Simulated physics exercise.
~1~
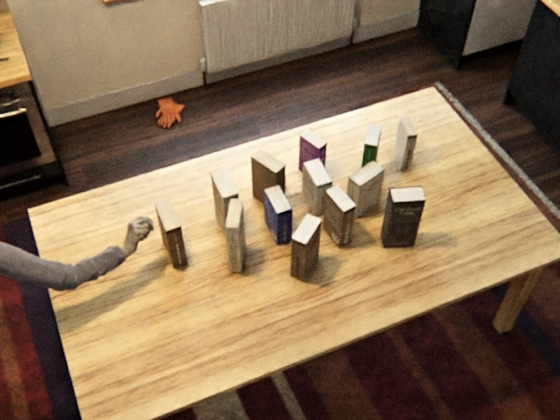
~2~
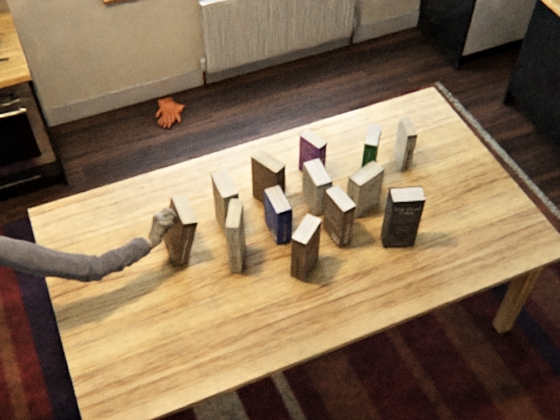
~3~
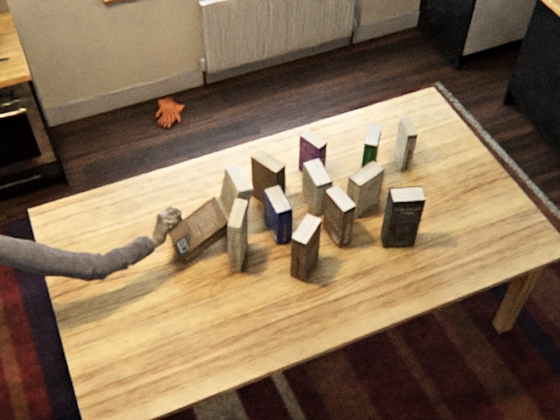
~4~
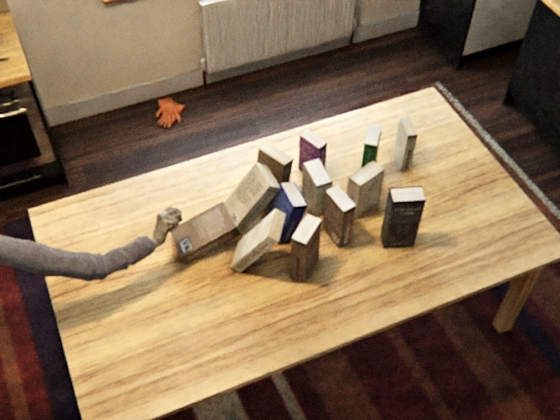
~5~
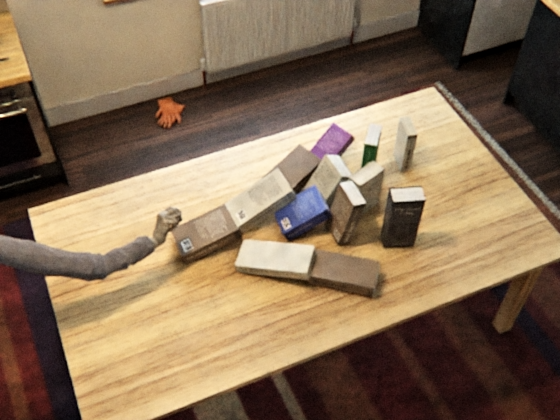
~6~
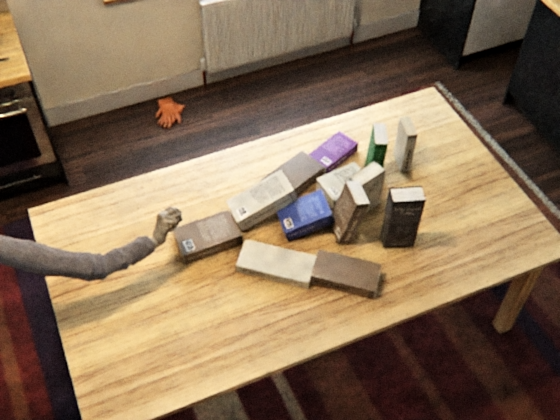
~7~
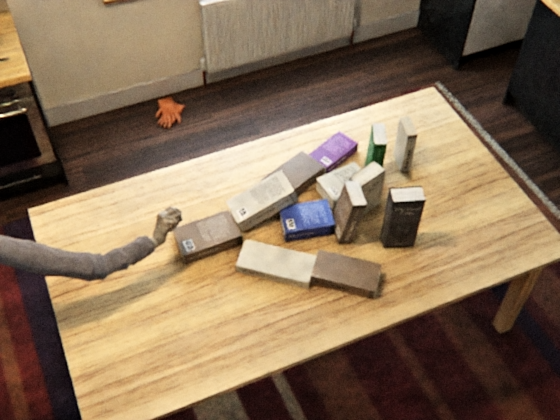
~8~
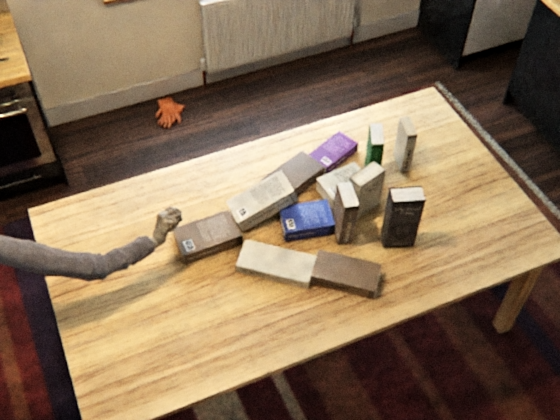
In a room with dark floorboards and a striped rug, a fixed high view looks down on a pale wooden table where thick books stand upright at odd angles. Most are brown or cream, with a blue one near the middle and purple and green ones towards the back. From the left, a grey-sleeved arm tips the nearest brown book rightwards. It knocks into its cream neighbours, and the fall spreads through the blue book, the front books and back to the purple one. Finally, purple and blue lie flat, while five books, including the green, remain standing at the right.
